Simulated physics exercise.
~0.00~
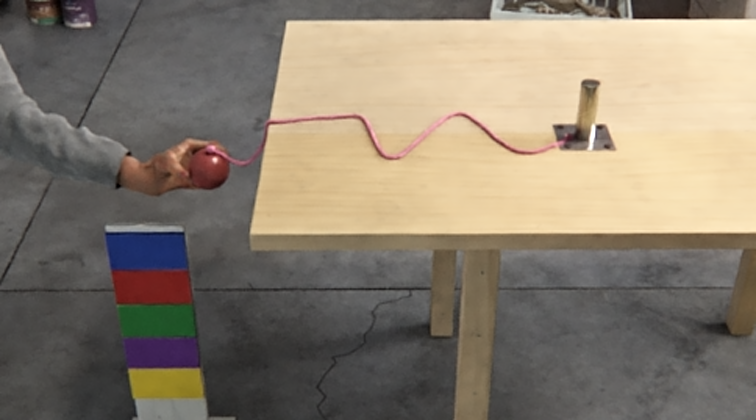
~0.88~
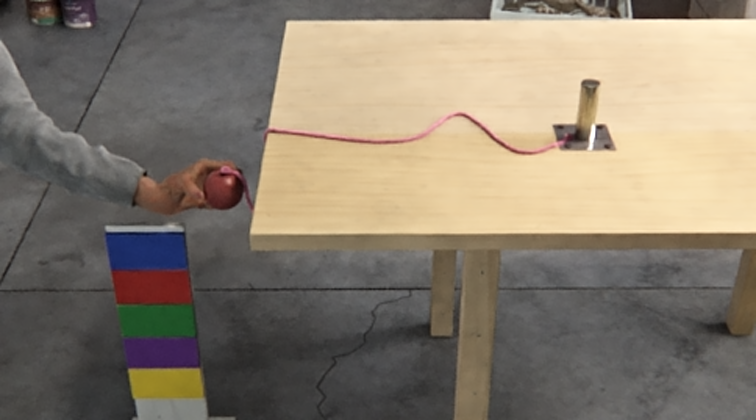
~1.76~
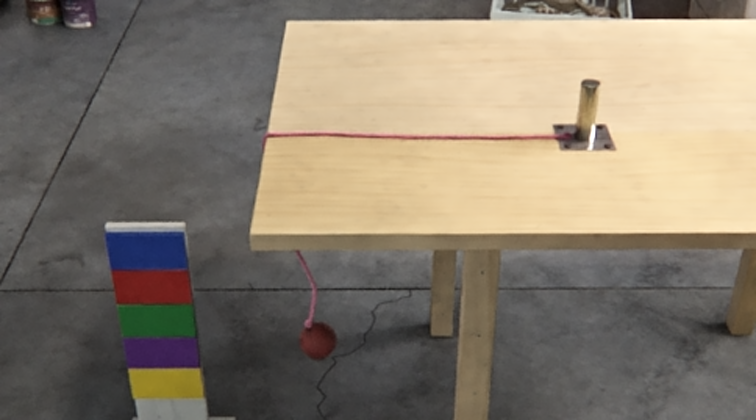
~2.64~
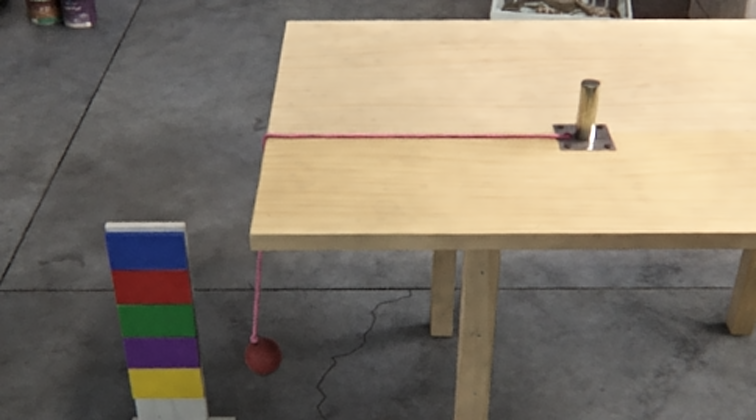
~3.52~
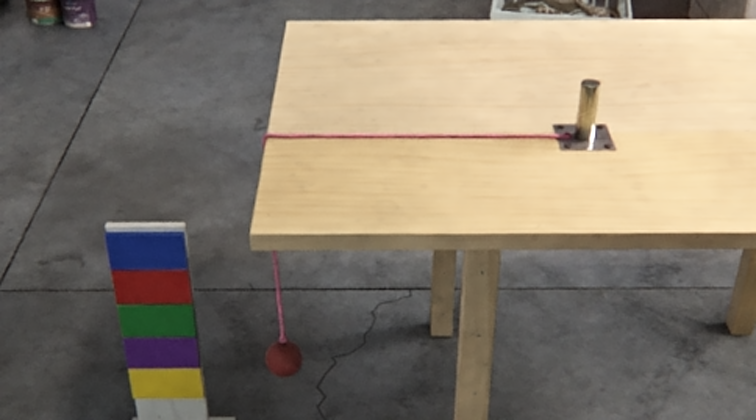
In a room with a grey concrete floor, seen from slightly above, a pale wooden table holds a short metal post with a pink shoelace tied to it. The lace runs left in loose waves to a red apple held by a hand beyond the table's left edge, near an upright scale of blue, red, green, purple and yellow bands. The hand moves the apple slightly right and down, then lets go and withdraws. The apple drops below the edge, swinging right as the lace pulls straight. It swings back left, then slightly right, and ends hanging level with the purple band.
